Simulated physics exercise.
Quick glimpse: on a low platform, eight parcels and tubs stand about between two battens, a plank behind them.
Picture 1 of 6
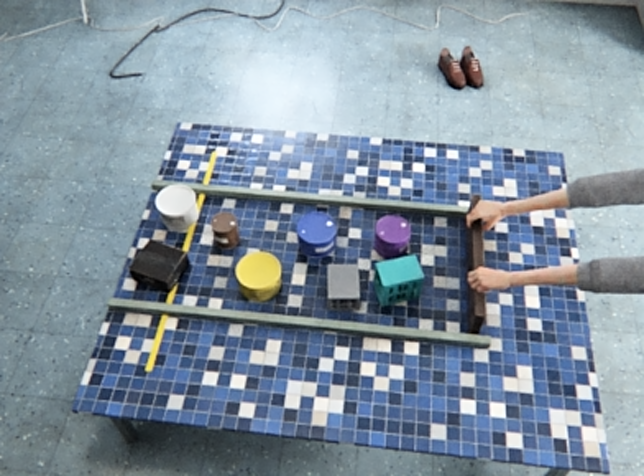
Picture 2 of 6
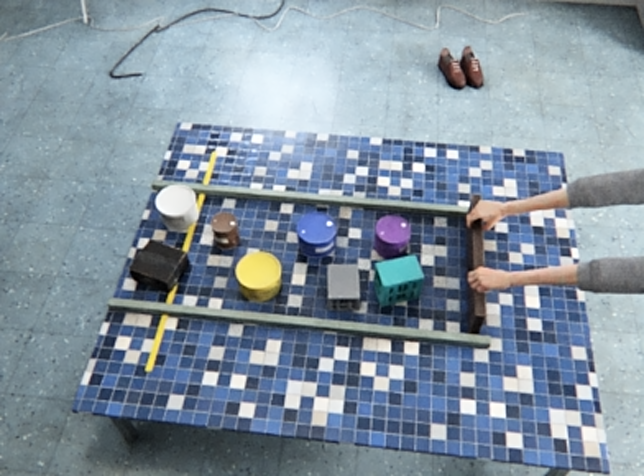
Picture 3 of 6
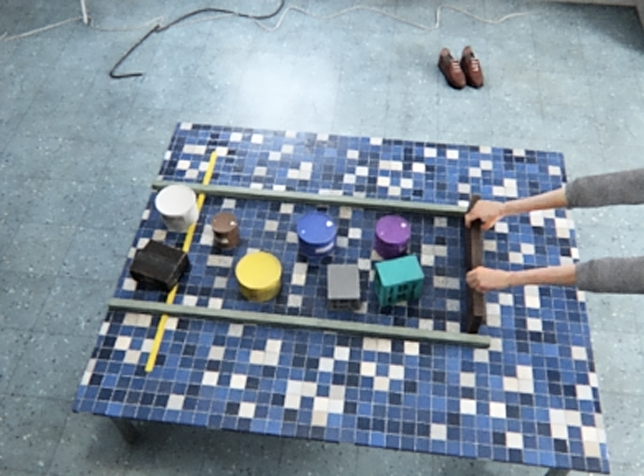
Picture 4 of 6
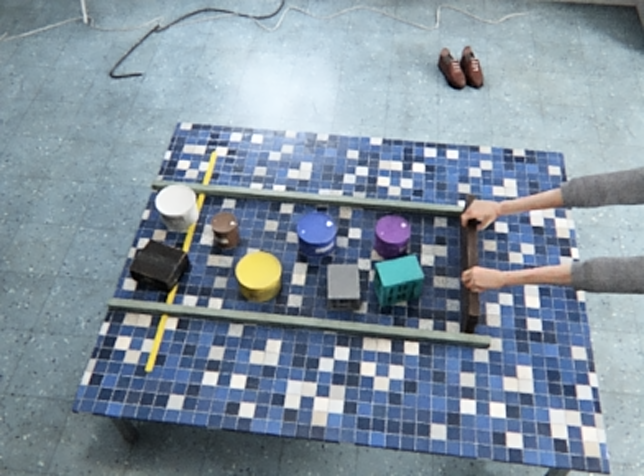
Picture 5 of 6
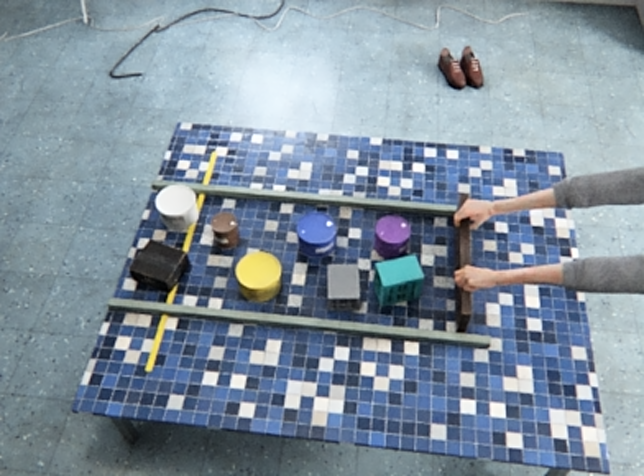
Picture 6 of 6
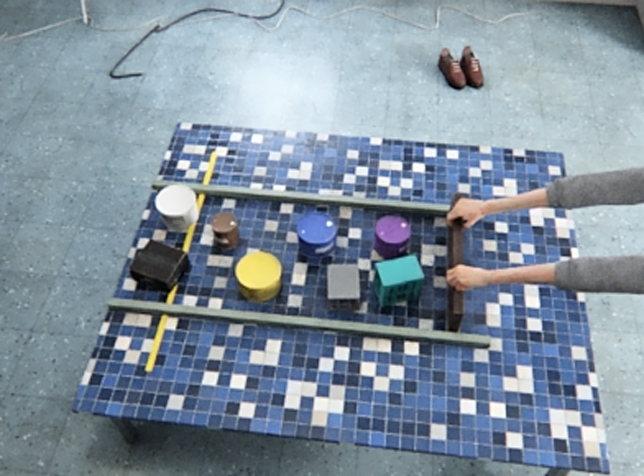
Two hands slide a dark plank slightly left between two battens on a tiled table.
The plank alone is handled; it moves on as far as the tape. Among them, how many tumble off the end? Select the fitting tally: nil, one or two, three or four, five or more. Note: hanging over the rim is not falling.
Three, or at most four, fall.
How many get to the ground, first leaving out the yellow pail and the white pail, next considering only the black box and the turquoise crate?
Tally per try: 2 / 1.
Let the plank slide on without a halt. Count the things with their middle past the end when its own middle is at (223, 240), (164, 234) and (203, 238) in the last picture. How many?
1, 6 and 3.
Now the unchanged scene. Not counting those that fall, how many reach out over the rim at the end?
Overhanging ones - 3.
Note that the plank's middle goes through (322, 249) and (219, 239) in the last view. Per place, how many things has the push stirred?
Up to then 5, and up to the other point 8.
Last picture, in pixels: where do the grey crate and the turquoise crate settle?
The grey crate at (121, 266), the turquoise crate at (159, 252).
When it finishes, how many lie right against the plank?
All in all, 2.
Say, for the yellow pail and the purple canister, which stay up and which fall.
Final state - yellow pail: Fallen off, purple canister: Still there.
Early on, none off yet; white pail at rest near (178, 208); black box at rest near (160, 266); brown canister at rest near (226, 231).
Finally, the number that fall off is three or four; lost, yellow pail, brown canister and black box.
